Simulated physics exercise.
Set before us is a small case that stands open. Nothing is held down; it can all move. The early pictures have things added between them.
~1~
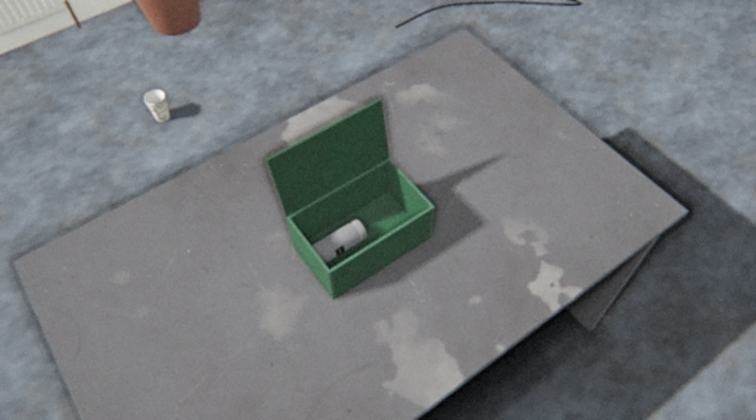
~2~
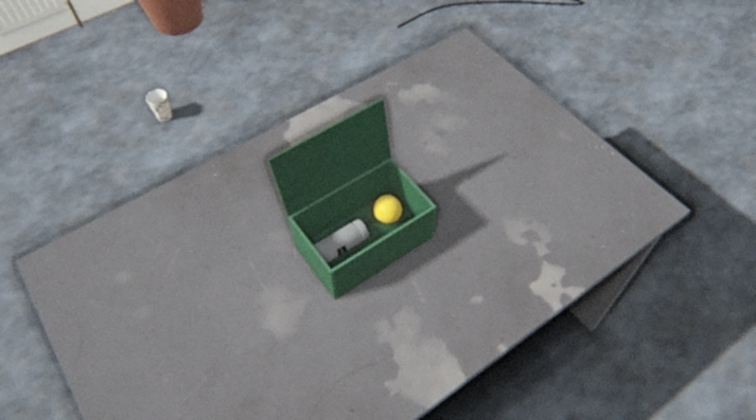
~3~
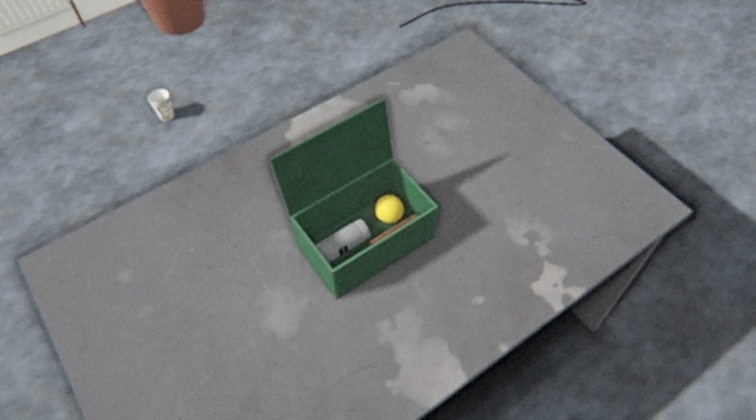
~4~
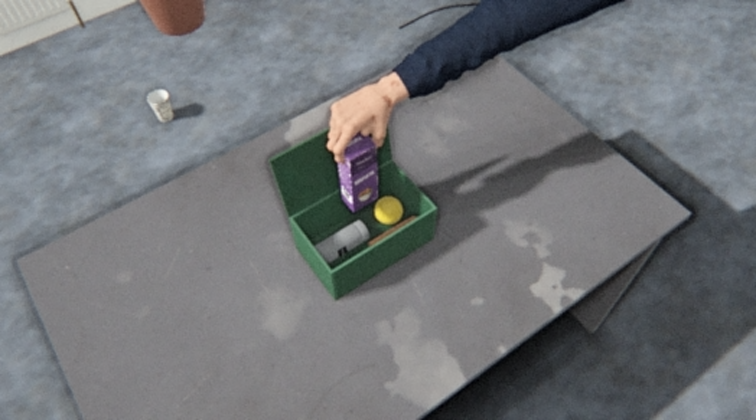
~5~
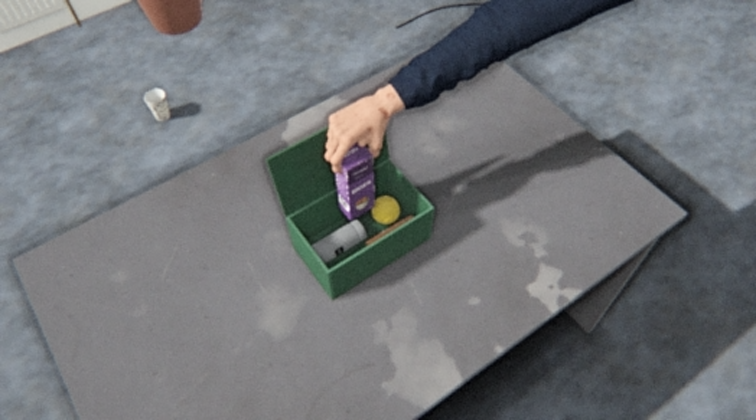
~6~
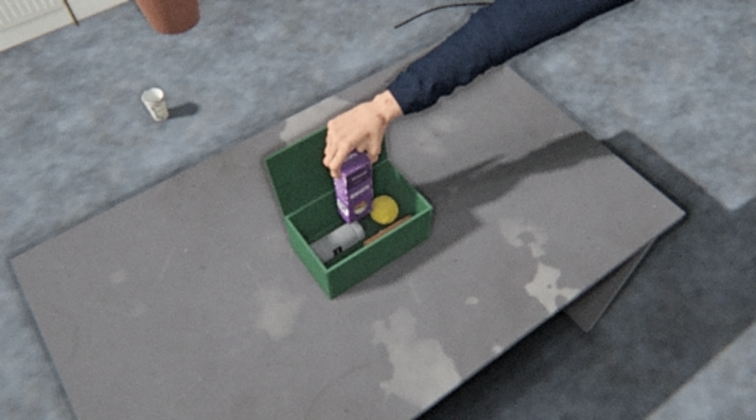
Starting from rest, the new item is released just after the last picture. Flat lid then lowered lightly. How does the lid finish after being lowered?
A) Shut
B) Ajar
(B) Ajar.
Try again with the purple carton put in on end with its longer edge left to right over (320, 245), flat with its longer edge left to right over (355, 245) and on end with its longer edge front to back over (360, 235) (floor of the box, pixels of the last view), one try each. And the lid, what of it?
The first time the lid can't shut, the second time it goes down fully, and the third time it can't shut.
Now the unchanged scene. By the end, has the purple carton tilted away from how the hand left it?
Looking at the last picture, the purple carton sits at an angle.
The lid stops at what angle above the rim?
Near 60° up from the rim.
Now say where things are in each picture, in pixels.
The last thing is not in view yet, in the first frame.
The last thing is not in view yet; yellow lemon (388, 209), in the second frame.
The last thing is not in view yet; grey shaker (342, 242), in the third frame.
On its way; purple carton (358, 173), in the fourth frame.
On its way; purple carton (355, 182); yellow lemon (386, 210), in the fifth frame.
Put in, still held; purple carton (354, 187); grey shaker (336, 242), in the sixth frame.
Then, 0.50 s after the last picture, purple carton tipped 23° from how it was near (359, 191); grey shaker rolled a little.
Then, 1.10 s after the last picture, lid starting down; purple carton tipped 50° from how it was near (375, 188).
Then, 1.60 s after the last picture, lid 72° above the rim; purple carton tipped 49° from how it was near (380, 192); grey shaker rolled a little.
Then, 3.30 s after the last picture, lid 62° above the rim; purple carton tipped 49° from how it was near (383, 194); grey shaker rolled a little.
At rest, lid 58° above the rim; tipped over in the box, purple carton; the other 3 in place. Seen from the same camera at the end, purple carton near (384, 196).
